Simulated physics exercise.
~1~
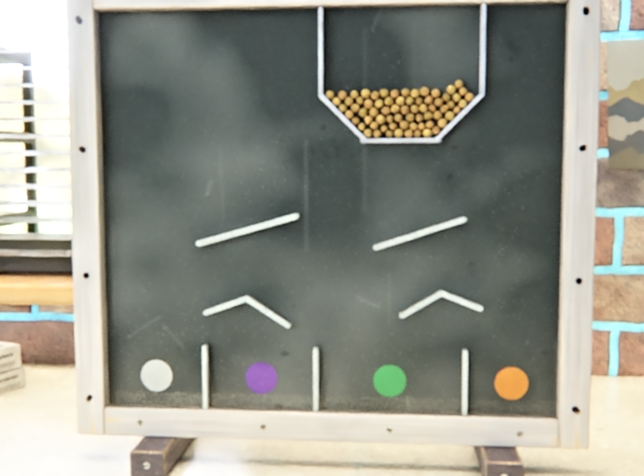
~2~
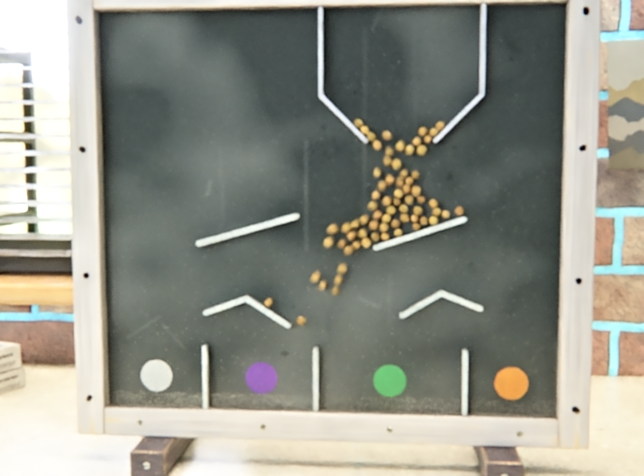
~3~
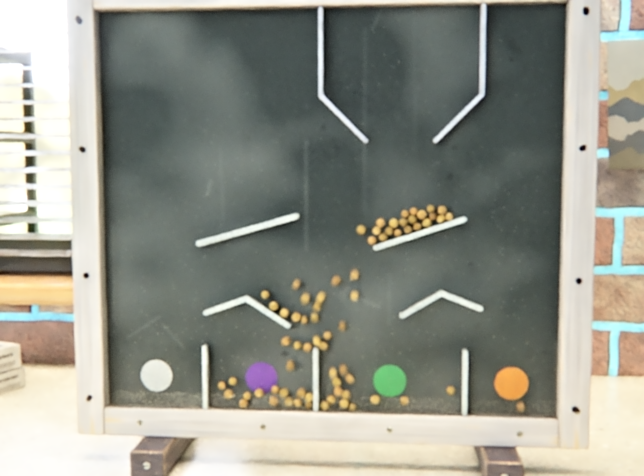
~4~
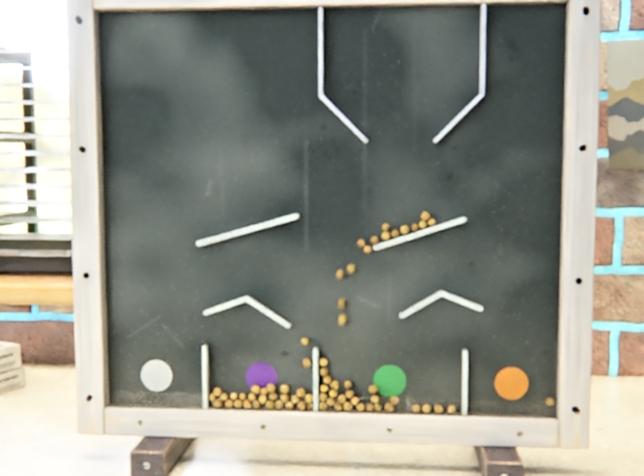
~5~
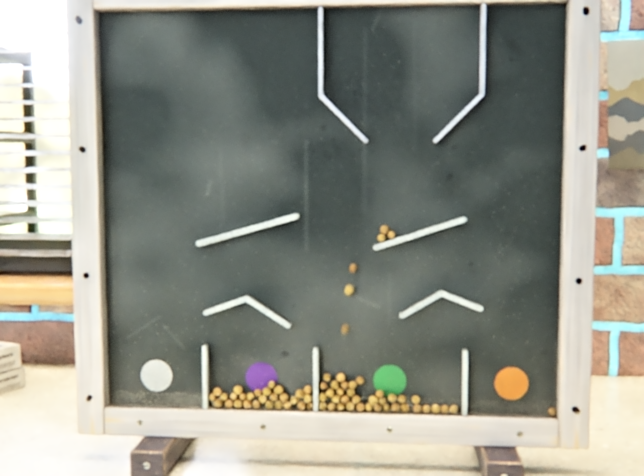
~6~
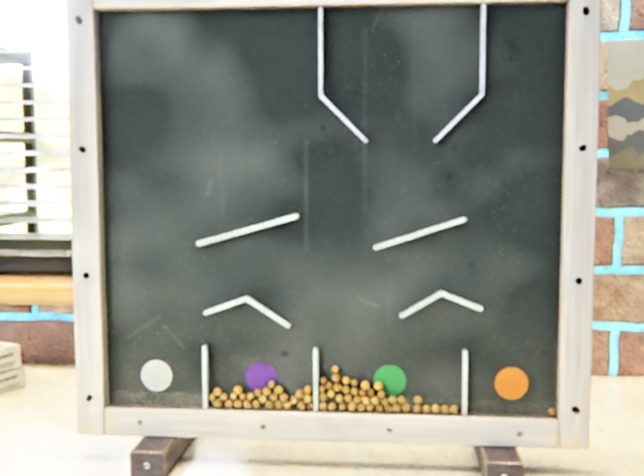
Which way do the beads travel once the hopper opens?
The beads move down, falling from the hopper past the ledges and into the bins at the bottom of the board.
